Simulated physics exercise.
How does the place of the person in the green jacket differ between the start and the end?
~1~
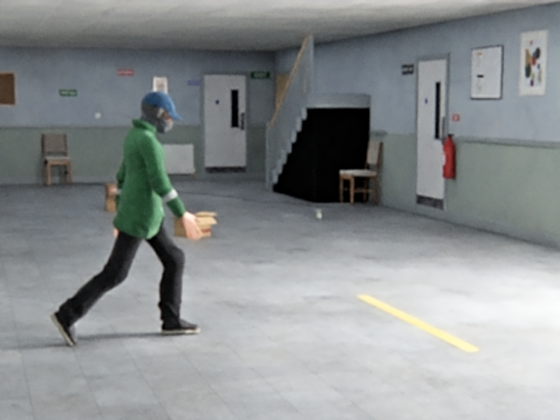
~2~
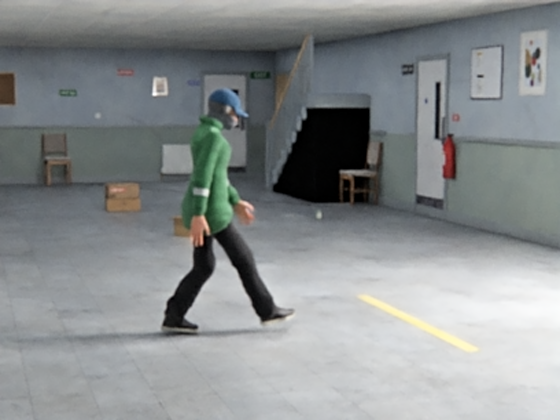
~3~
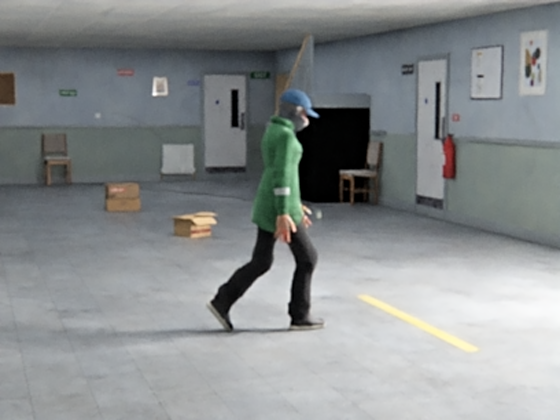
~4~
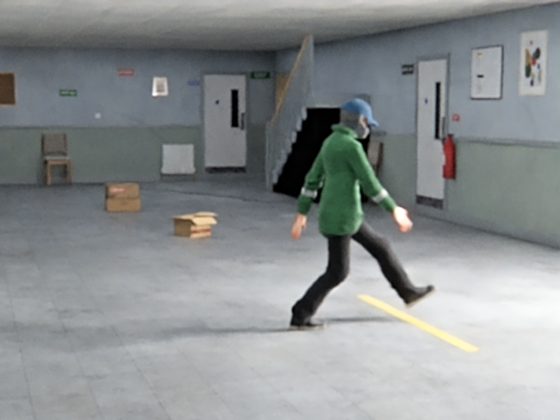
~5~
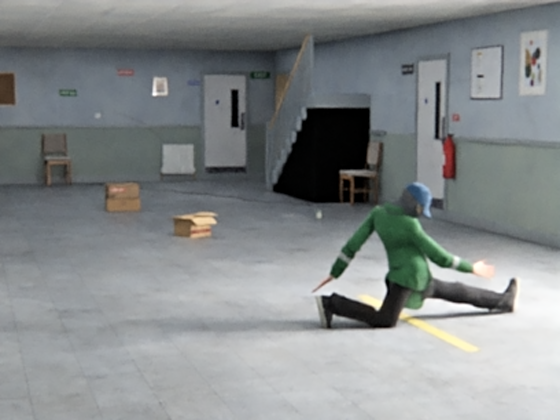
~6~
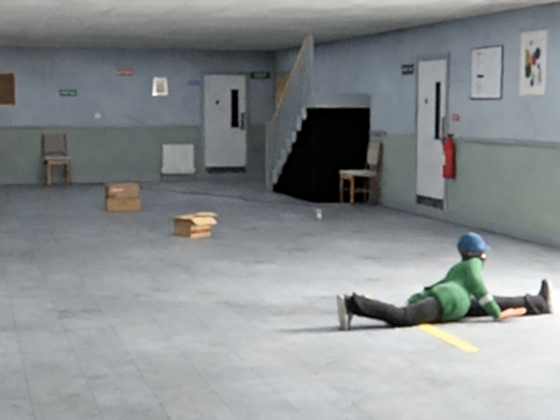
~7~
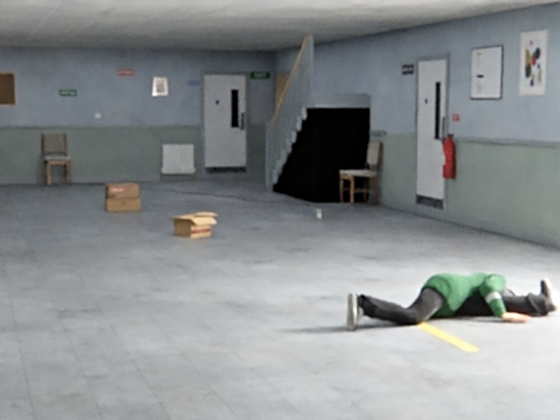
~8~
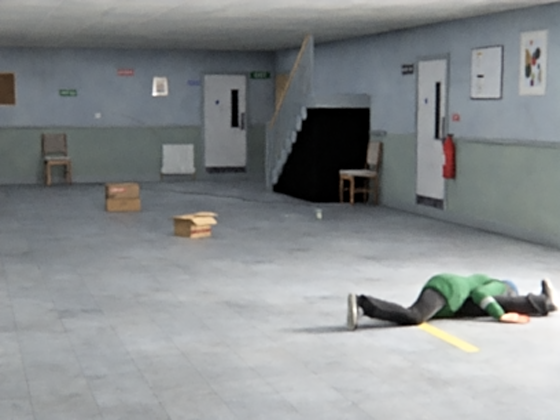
At the start the person is on the left side of the room, well short of the yellow tape. By the end the person is down on the floor at the lower right, lying across the tape.
